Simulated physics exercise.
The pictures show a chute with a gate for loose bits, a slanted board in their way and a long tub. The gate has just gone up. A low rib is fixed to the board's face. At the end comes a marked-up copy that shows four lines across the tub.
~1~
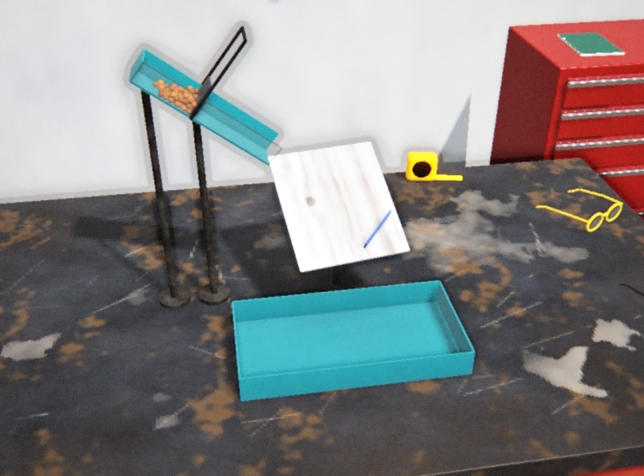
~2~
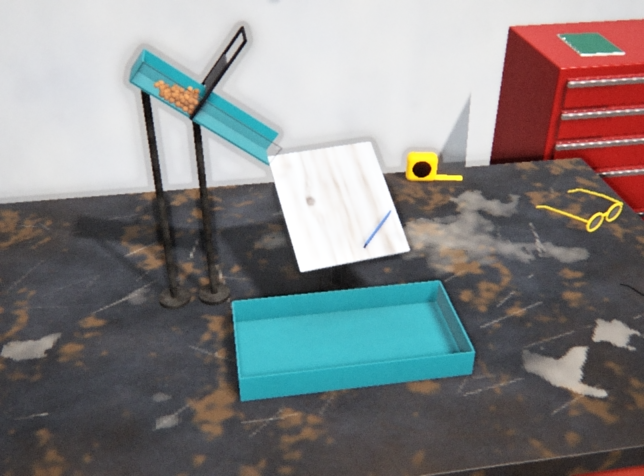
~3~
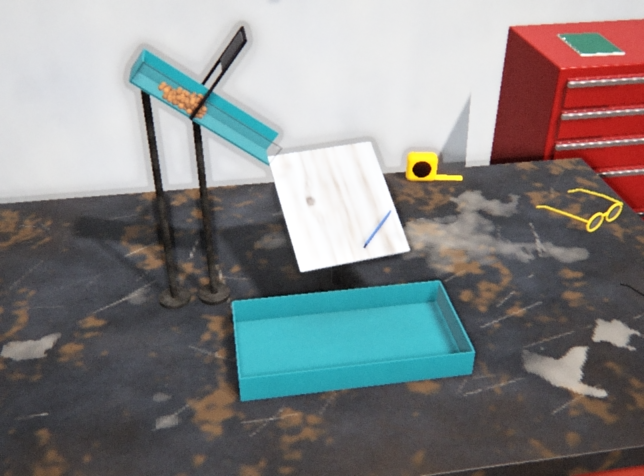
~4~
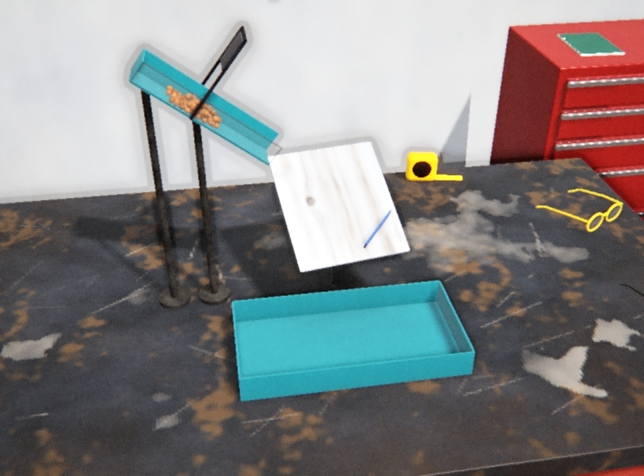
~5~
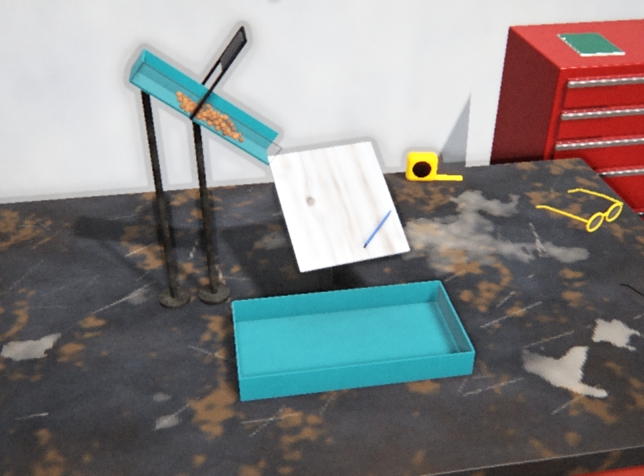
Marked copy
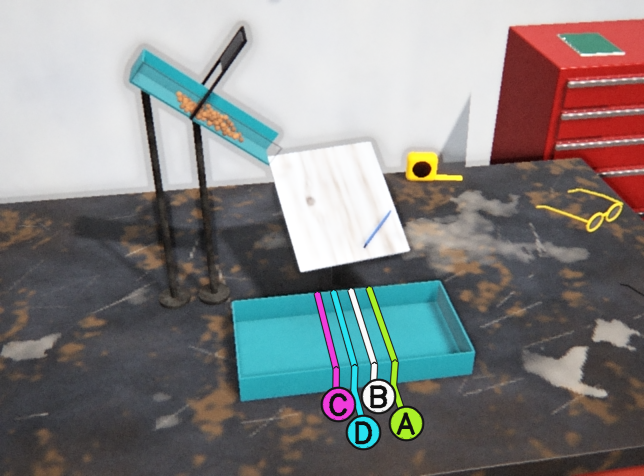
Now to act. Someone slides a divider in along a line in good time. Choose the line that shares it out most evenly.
Line B does it best.
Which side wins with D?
The right side.
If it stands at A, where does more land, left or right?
More lands on the left.
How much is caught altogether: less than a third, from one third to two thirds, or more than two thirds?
About that: More than two thirds.
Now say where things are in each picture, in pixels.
The first picture shows load behind the gate at (179, 95), cereal balls; lip of the chute at (267, 158), sloping fairly steeply.
The second picture shows middle of the board at (338, 203), tilted fairly steeply; middle of its low edge at (357, 260); of its high edge at (320, 149).
The third picture shows front corners of the tub at (240, 379) and (474, 352), empty; front of the load at (203, 113).
The fourth picture shows middle of the load at (198, 107); its front at (217, 124), about a third of the way to the lip; rib from (391, 210) to (366, 243).
The fifth picture shows middle of the load at (208, 112); its front at (241, 140), about two thirds of the way to the lip.
On the marked copy, line A crosses the front rim at (394, 361); line B crosses the front rim at (374, 364); line C crosses the front rim at (336, 368); line D crosses the front rim at (354, 366).
With A, of what is caught, most on the left of the divider, a small part on the right.
With B, of what is caught, about half on the left of the divider, about half on the right.
With C, of what is caught, a stray few on the left of the divider, nearly all on the right.
With D, of what is caught, a small part on the left of the divider, nearly all on the right.
